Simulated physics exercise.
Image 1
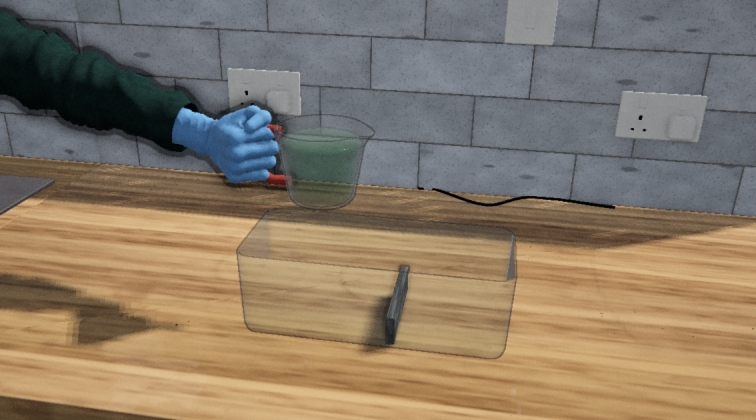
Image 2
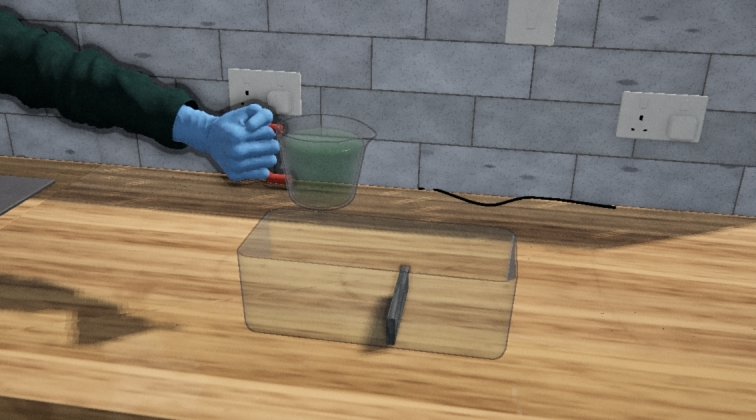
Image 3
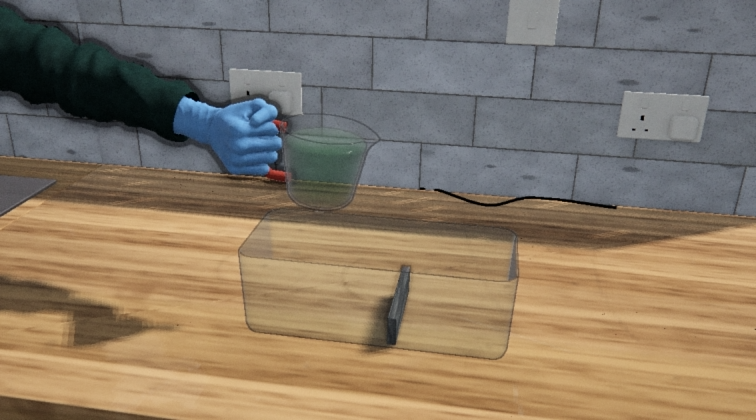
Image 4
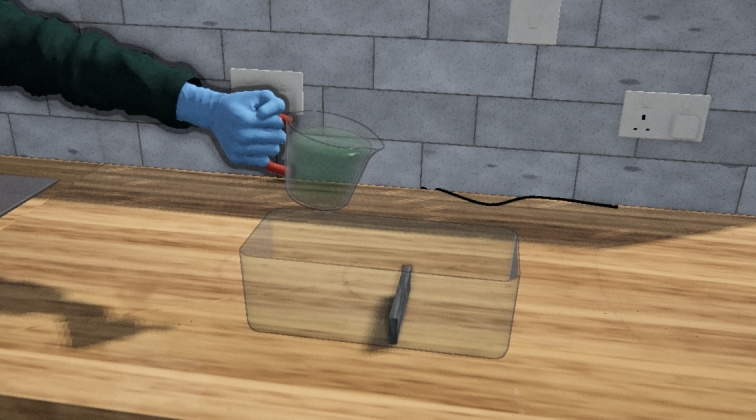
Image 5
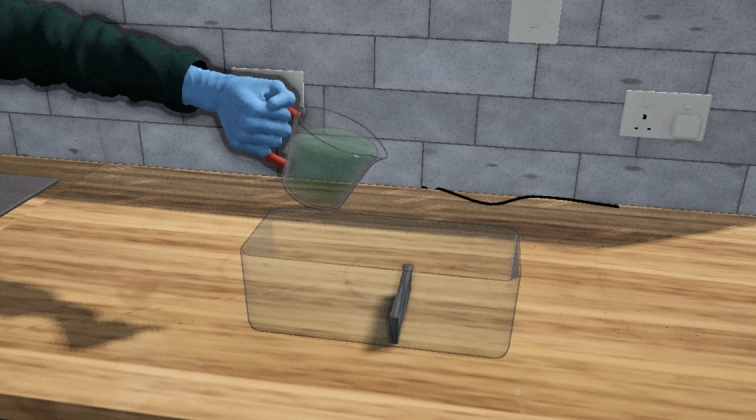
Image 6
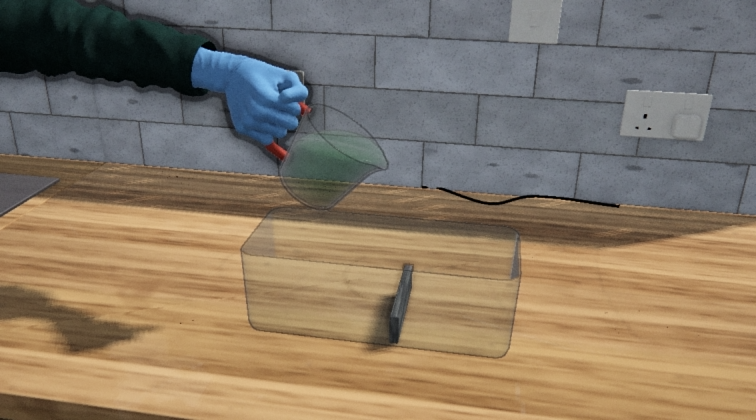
Kitchen worktop, a blue-gloved hand gradually tilting a clear jug of green liquid rightward above a long transparent basin with a low divider.
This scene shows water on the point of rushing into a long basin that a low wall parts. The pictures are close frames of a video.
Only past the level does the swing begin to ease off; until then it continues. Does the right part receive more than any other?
The biggest share is going to settle to the right of the divide.
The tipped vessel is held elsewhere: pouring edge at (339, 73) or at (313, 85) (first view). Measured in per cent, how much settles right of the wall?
It comes to 25 % the first time and 5 % the second.
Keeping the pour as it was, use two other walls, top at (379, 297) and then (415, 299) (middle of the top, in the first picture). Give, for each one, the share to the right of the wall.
90 % and 30 %, roughly.
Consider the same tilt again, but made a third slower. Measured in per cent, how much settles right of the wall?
I'd say close to 80 per cent.
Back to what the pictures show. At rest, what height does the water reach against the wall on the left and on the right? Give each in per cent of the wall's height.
10 per cent for the left part, 50 for the right.
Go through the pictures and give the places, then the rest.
In the first frame, tilt 0°; pouring edge (375, 133); surface from (283, 134) to (364, 141); the long basin's rim runs from (253, 231) to (515, 255); the wall's top is at (398, 292).
In the second frame, tilt 2°; pouring edge (376, 134); surface from (284, 134) to (365, 141).
In the third frame, tilt 6°; pouring edge (380, 139); surface from (287, 133) to (368, 143).
In the fourth frame, tilt 14°; pouring edge (384, 146); surface from (292, 131) to (373, 146).
In the fifth frame, tilt 23°; pouring edge (388, 156); surface from (295, 133) to (381, 149).
In the sixth frame, tilt 34°; pouring edge (389, 167); surface from (294, 143) to (385, 157); 1 per cent is over the edge.
A moment on, the tilt is 95° and 40 per cent is still to pour, 5 is left of the wall and 31 right of it.
Next, the tilt is 97° and 9 per cent is still to pour, 18 is left of the wall and 65 right of it.
Then the tilt is 97° and 1 per cent is still to pour, 24 is left of the wall and 72 right of it.
Later the tilt is 97° and 0 per cent is still to pour, 27 is left of the wall and 72 right of it.
In the end 27 per cent lies left of the wall, 72 right of it and 1 outside.
